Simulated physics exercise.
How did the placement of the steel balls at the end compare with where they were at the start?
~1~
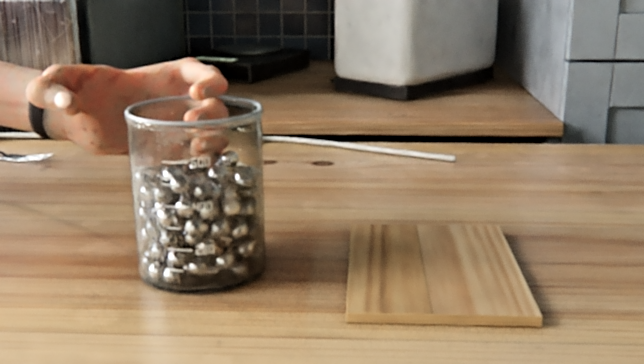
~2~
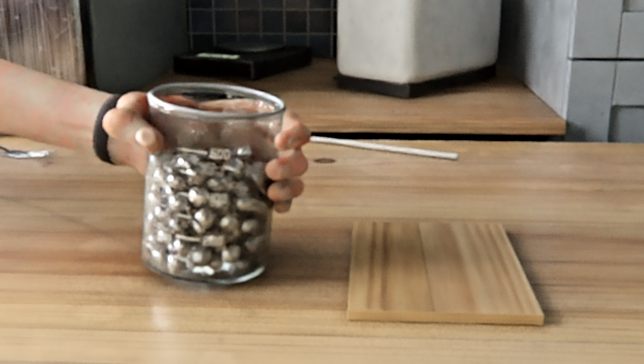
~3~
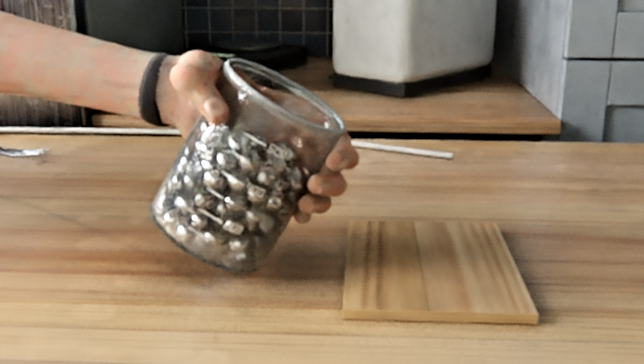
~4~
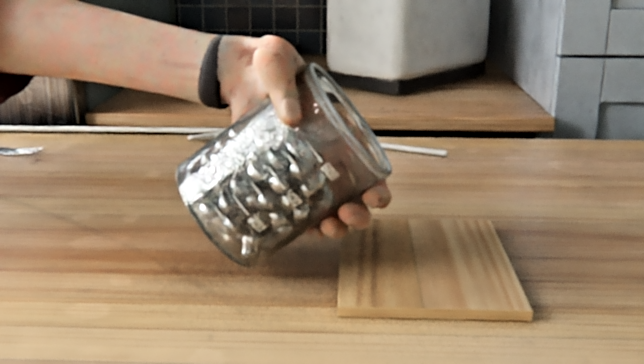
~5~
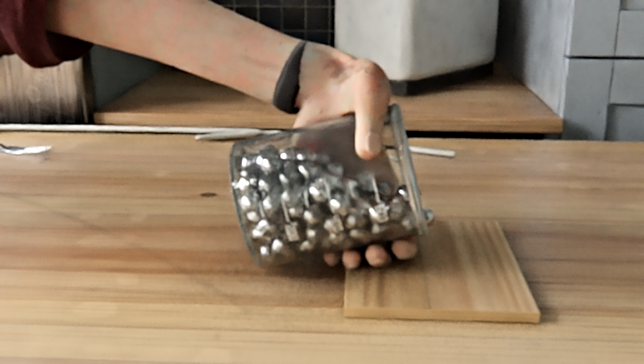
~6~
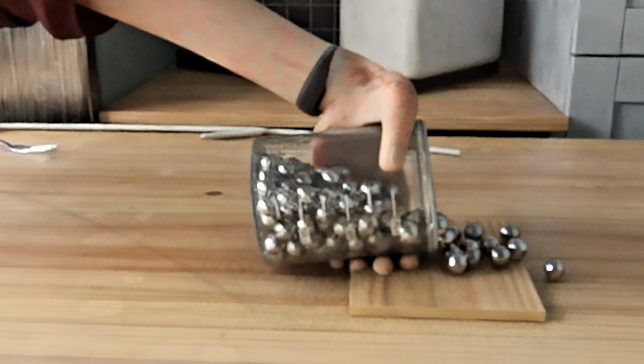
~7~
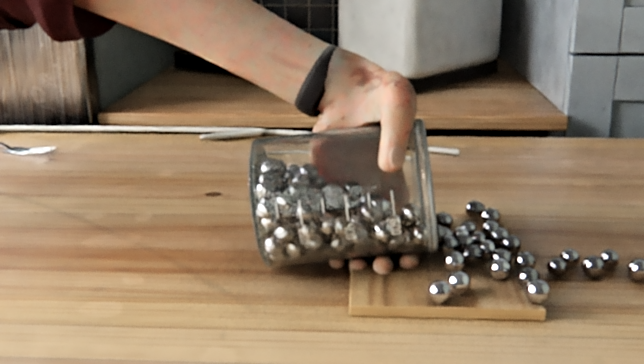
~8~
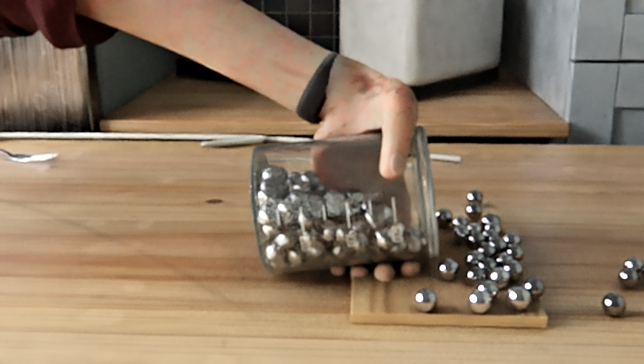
At the start they were all piled inside the upright beaker to the left of the wooden block. By the end they were spread farther to the right, with some out on the block and the counter beyond it and the rest still in the tipped beaker.
On a wooden kitchen counter, a hand grasped a glass beaker of shiny steel balls, tilted it to the right and laid its rim on a flat wooden block, and some balls rolled out over the block and counter while most stayed inside.
